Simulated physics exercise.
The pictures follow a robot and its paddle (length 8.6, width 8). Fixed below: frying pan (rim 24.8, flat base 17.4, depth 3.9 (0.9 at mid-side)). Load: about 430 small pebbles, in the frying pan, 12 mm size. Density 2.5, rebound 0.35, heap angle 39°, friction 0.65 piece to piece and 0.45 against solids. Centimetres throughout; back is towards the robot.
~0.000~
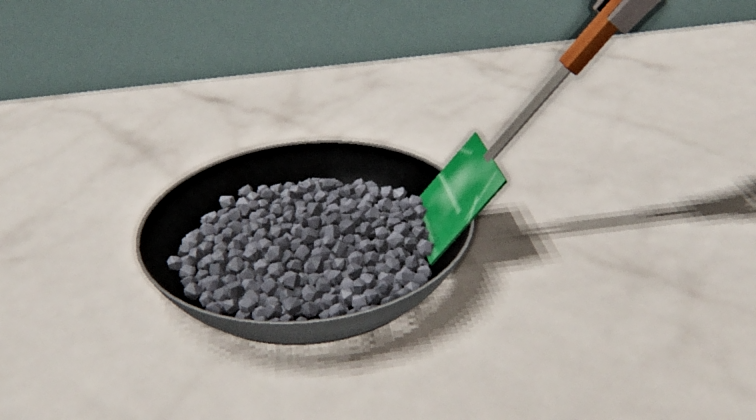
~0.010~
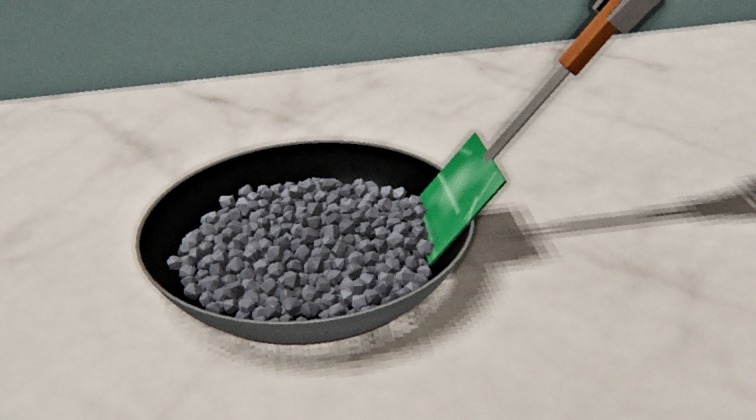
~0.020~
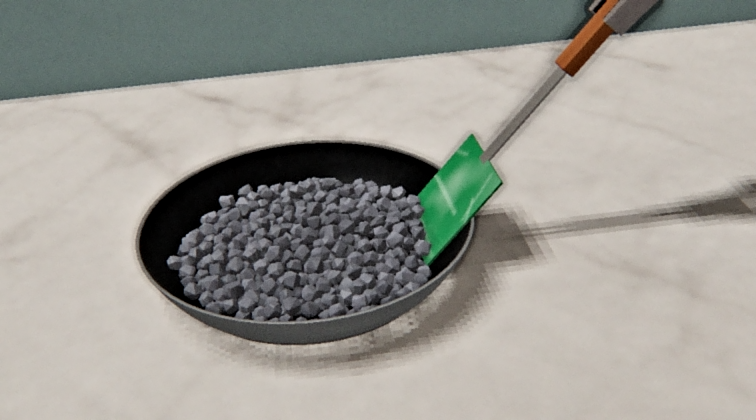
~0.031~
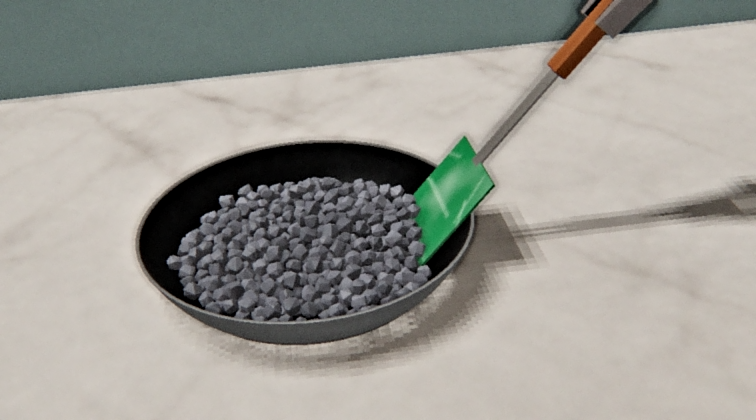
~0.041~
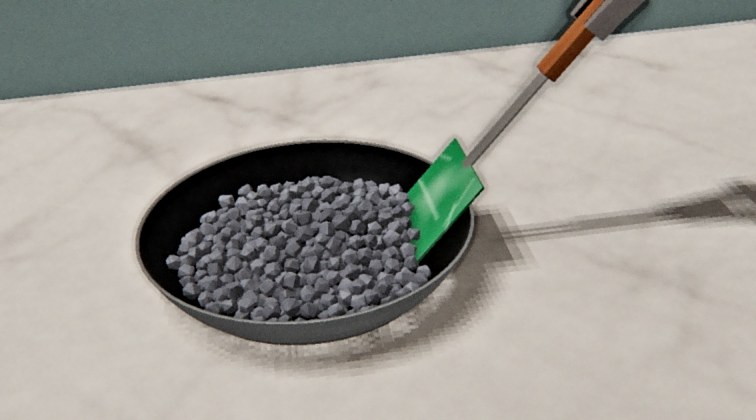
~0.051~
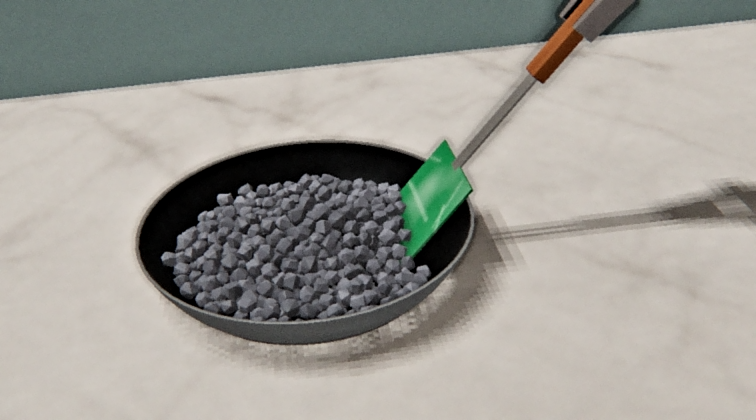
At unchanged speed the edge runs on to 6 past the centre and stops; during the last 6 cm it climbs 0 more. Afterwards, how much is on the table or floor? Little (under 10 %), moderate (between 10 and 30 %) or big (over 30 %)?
Share on the table or floor: Little (under 10 %).
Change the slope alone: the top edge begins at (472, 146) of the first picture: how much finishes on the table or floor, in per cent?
Some 10 per cent.
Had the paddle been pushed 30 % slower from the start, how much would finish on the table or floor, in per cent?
It would be near 5 per cent.
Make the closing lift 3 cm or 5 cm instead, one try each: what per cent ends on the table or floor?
Some 15 and 15 per cent.
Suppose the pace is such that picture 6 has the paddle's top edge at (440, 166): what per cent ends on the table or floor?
Some 10 per cent.
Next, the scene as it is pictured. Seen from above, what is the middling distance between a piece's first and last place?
Some 5 cm.
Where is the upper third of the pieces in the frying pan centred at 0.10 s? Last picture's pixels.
At about (263, 231).
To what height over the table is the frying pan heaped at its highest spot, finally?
About 6.0 cm.
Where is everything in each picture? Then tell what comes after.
In the first frame, paddle top edge at (491, 155), sloping 49°; upper third of the load around (312, 232), from x 175 to 425, top at y 185; 429 in the frying pan.
In the second frame, paddle top edge at (490, 156), sloping 49°; upper third of the load around (312, 232), from x 175 to 425, top at y 185.
In the third frame, paddle top edge at (487, 157), sloping 49°; upper third of the load around (314, 232), from x 175 to 425, top at y 185.
In the fourth frame, paddle top edge at (479, 159), sloping 49°; upper third of the load around (317, 231), from x 175 to 425, top at y 185.
In the fifth frame, paddle top edge at (469, 162), sloping 49°; upper third of the load around (316, 229), from x 175 to 425, top at y 185.
In the sixth frame, paddle top edge at (458, 163), sloping 49°; upper third of the load around (313, 227), from x 170 to 425, top at y 180; 429 in the frying pan.
By 0.10 s, sloping 49°, highest piece 5 above the table; 429 in the frying pan.
By 0.16 s, sloping 49°, highest piece 7 above the table; 428 in the frying pan, 1 on the blade or in flight.
By 0.38 s, sloping 49°, highest piece 6 above the table; 409 in the frying pan, 20 on the table or floor.
By 1.43 s, sloping 49°, highest piece 6 above the table; 408 in the frying pan, 21 on the table or floor.
Final count, 408 in the frying pan, 21 on the table or floor. That is 5 % on the table or floor.
